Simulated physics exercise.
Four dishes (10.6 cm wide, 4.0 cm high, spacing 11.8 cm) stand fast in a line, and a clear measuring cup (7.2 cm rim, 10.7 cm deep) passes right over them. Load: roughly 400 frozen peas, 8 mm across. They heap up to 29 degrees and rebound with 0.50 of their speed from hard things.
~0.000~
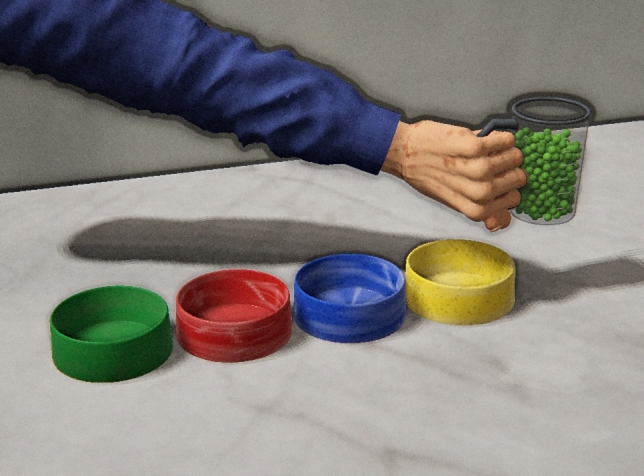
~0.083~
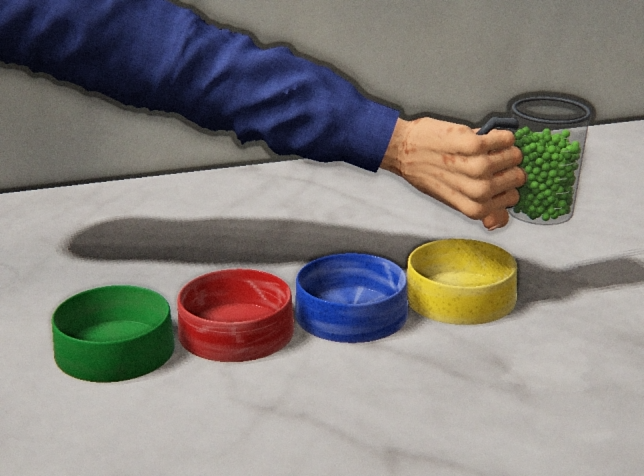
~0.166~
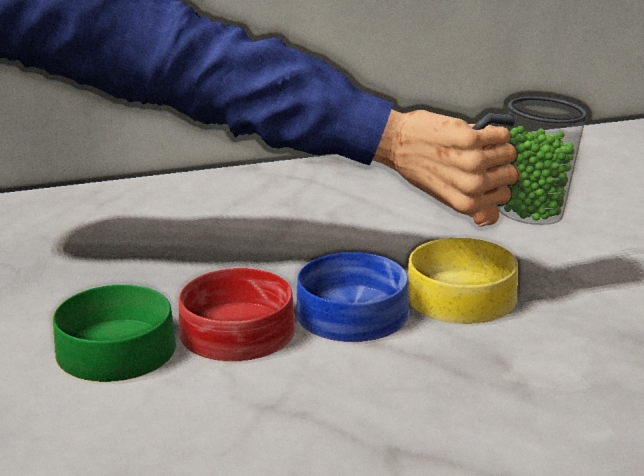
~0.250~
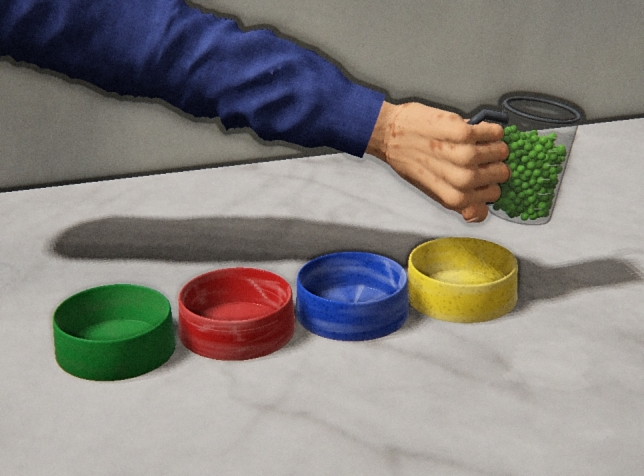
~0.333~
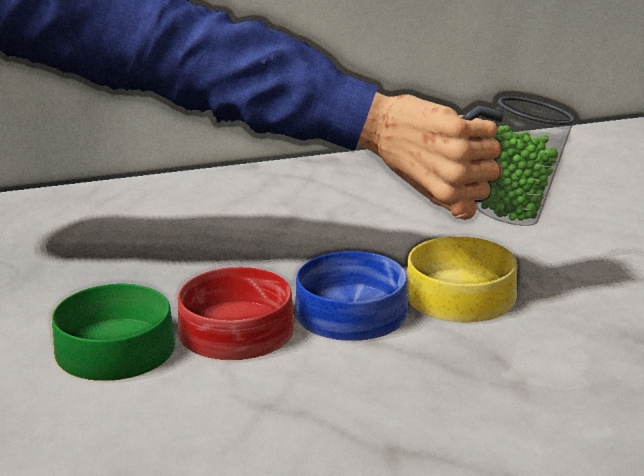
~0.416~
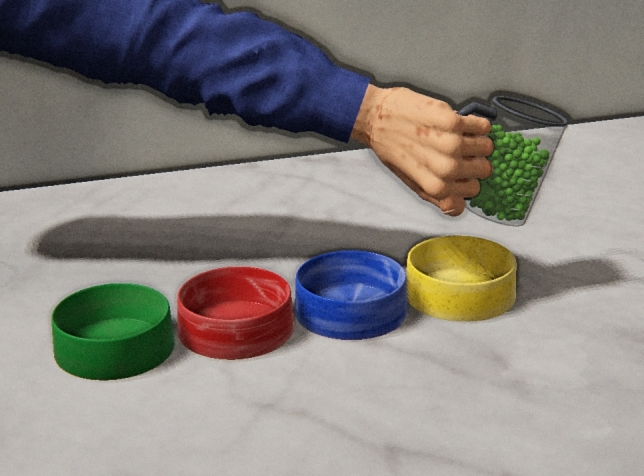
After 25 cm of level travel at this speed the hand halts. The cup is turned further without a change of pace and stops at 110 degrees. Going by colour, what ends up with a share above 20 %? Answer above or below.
Red dish: Below; blue dish: Above; green dish: Below; yellow dish: Below; on the counter: Below.
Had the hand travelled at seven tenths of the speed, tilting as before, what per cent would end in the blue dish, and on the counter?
In that case blue 10; counter 10.
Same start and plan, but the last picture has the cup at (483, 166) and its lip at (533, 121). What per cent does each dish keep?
Red 0, blue 90, green 0, yellow 0.
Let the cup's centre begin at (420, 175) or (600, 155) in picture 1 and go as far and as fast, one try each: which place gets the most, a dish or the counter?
The winner: Red, then yellow.
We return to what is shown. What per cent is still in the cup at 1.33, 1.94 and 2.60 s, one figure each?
In turn: 100, 100, 35.
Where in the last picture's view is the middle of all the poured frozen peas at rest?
Around (367, 291).
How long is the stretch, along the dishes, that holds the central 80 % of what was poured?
Some 7 cm.
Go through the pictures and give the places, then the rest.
In the first picture, cup at (547, 162), tilt 0 degrees, lip at (584, 107), moved 0.0 cm; middle of the pieces at (542, 175); yellow dish at (461, 263); blue dish at (350, 279); red dish at (233, 296); green dish at (109, 314).
In the second picture, cup at (546, 162), tilt 1 degrees, lip at (585, 107), moved 0.3 cm; middle of the pieces at (541, 174).
In the third picture, cup at (539, 161), tilt 5 degrees, lip at (581, 109), moved 1.1 cm; middle of the pieces at (533, 174).
In the fourth picture, cup at (530, 162), tilt 9 degrees, lip at (575, 112), moved 2.1 cm; middle of the pieces at (524, 174).
In the fifth picture, cup at (521, 162), tilt 13 degrees, lip at (568, 115), moved 2.9 cm; middle of the pieces at (514, 174).
In the sixth picture, cup at (512, 162), tilt 17 degrees, lip at (562, 118), moved 3.8 cm; middle of the pieces at (504, 174); yellow dish at (462, 260); blue dish at (351, 276); red dish at (234, 293); green dish at (111, 311). Its pace works out near 50 degrees a second; the hand travels 11 cm a second.
After 1.33 s, tilt 61 degrees; cup holds 100 %.
After 1.94 s, tilt 90 degrees; cup holds 100 %.
After 2.60 s, tilt 110 degrees; cup holds 35 %, blue 55 %, yellow 5 %.
At rest (3.9 s), red 0 %, blue 90 %, green 0 %, yellow 5 %, counter 5 %.
